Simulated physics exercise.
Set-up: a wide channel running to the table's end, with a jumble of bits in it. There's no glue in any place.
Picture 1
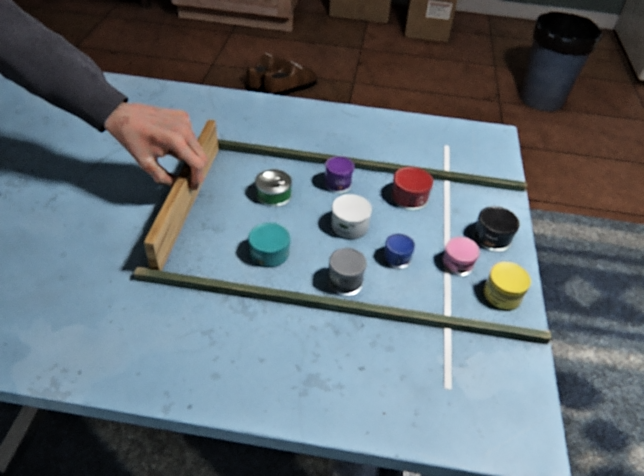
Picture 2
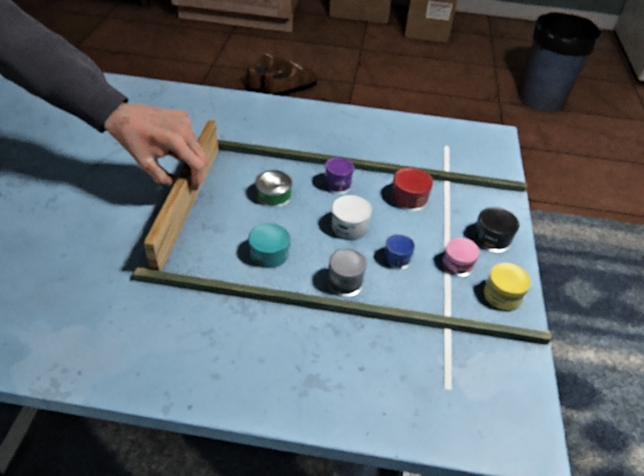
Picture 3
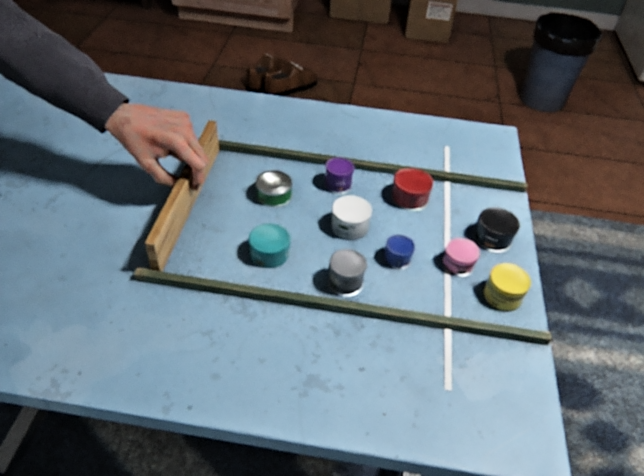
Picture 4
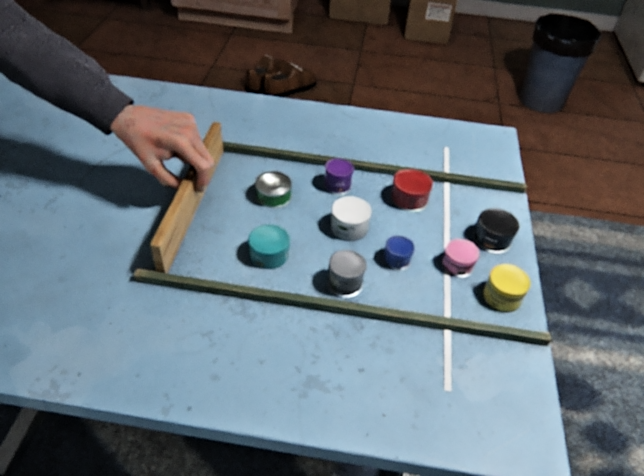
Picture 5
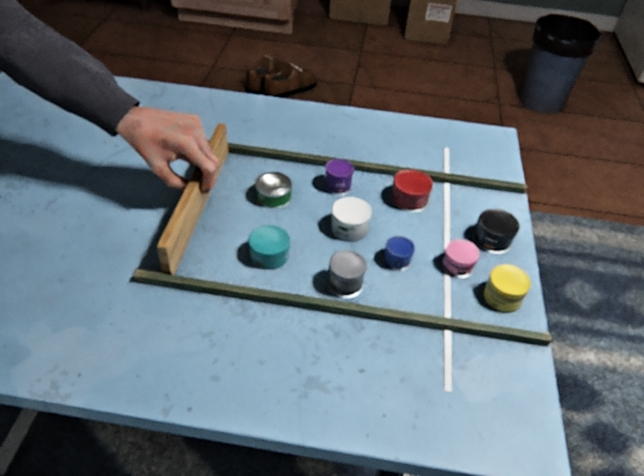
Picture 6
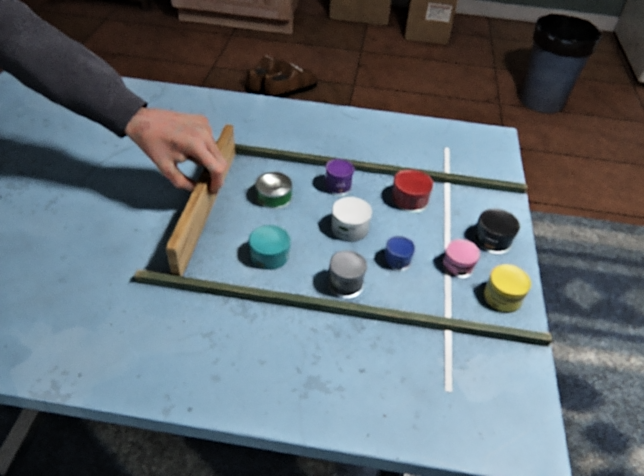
A hand in a dark sleeve grips a wooden board at the left of a pale blue table, seen from above in a tiled room with a bin. Between two thin rails sit green, purple, teal, white, grey, blue and red tubs, with pink, black and yellow ones at the right near a white tape line. The board, still at first, slides slightly rightward; the tubs and camera stay essentially still.
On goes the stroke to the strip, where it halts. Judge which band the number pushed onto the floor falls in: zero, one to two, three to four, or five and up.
All remain.
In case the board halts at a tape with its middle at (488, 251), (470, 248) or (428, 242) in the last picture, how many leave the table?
Per try: 2; 1; 0.
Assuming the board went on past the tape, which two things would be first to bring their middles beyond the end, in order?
Pink tin, then black tin.
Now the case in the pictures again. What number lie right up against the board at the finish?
The count in contact is 5.
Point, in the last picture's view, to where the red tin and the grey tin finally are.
First: About (496, 203); second: About (470, 302).
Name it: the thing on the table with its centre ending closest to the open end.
That would be the pink tin, which ends nearest.
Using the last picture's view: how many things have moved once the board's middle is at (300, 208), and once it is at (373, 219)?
It comes to 2 for the first spot, 7 for the other.
Soon after, none off yet; yellow tub at rest near (507, 288); black tin at rest near (496, 231); pink tin at rest near (461, 259).
At rest, the number that fall off is zero.
